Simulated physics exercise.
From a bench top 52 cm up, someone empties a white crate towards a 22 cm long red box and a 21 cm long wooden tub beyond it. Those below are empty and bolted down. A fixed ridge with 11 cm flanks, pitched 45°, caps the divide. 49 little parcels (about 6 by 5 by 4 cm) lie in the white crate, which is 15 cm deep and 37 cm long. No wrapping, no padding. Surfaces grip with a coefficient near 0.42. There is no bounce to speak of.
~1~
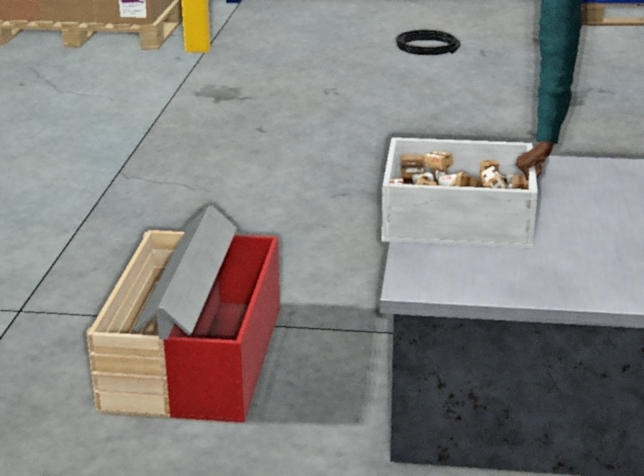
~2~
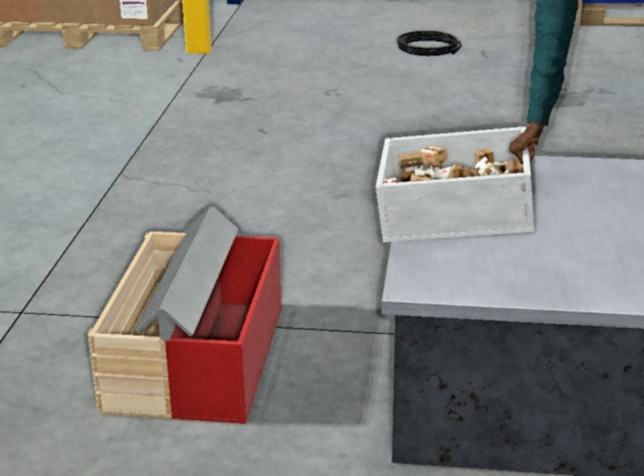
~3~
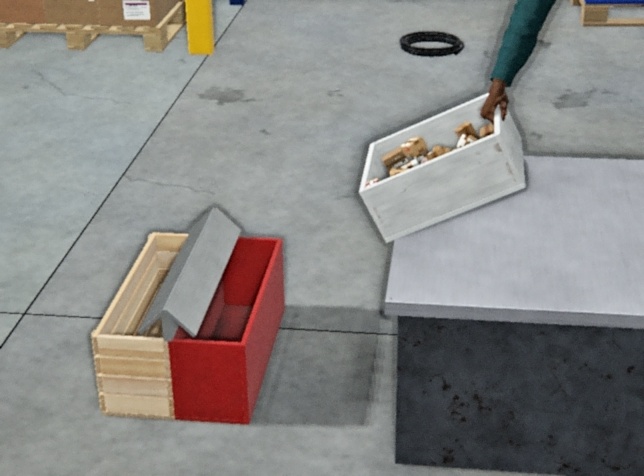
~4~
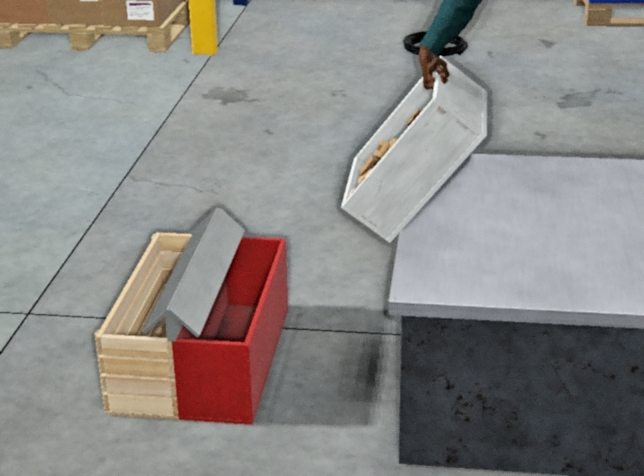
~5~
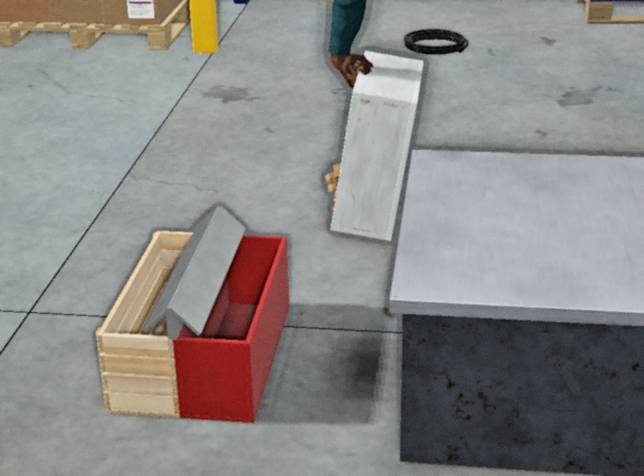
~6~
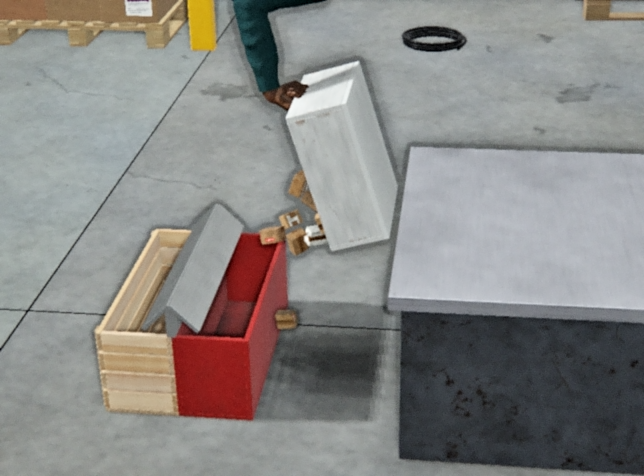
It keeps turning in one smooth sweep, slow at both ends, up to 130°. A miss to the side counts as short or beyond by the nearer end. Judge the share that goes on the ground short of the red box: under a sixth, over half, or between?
In the end upwards of half of them are on the ground short of the red box.
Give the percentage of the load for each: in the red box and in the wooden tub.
About 10 and 0 per cent.
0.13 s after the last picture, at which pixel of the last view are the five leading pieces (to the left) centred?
At about (266, 293).
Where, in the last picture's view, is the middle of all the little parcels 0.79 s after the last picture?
Near (299, 351).
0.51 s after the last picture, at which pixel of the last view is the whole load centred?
Around (302, 343).
Then, 0.13 s after the last picture, tilt 119°; 36 still in the white crate, 1 in the red box, 2 on the ground short of the red box and 10 in the air.
Then, 0.28 s after the last picture, tilt 128°; 14 still in the white crate, 3 in the red box, 5 on the ground short of the red box and 27 in the air.
Then, 0.51 s after the last picture, tilt 130°; 6 in the red box, 29 on the ground short of the red box and 14 in the air.
Final count (0.79 s after the last picture), 6 in the red box and 43 on the ground short of the red box. Asked share, 43 of 49, 88 per cent.
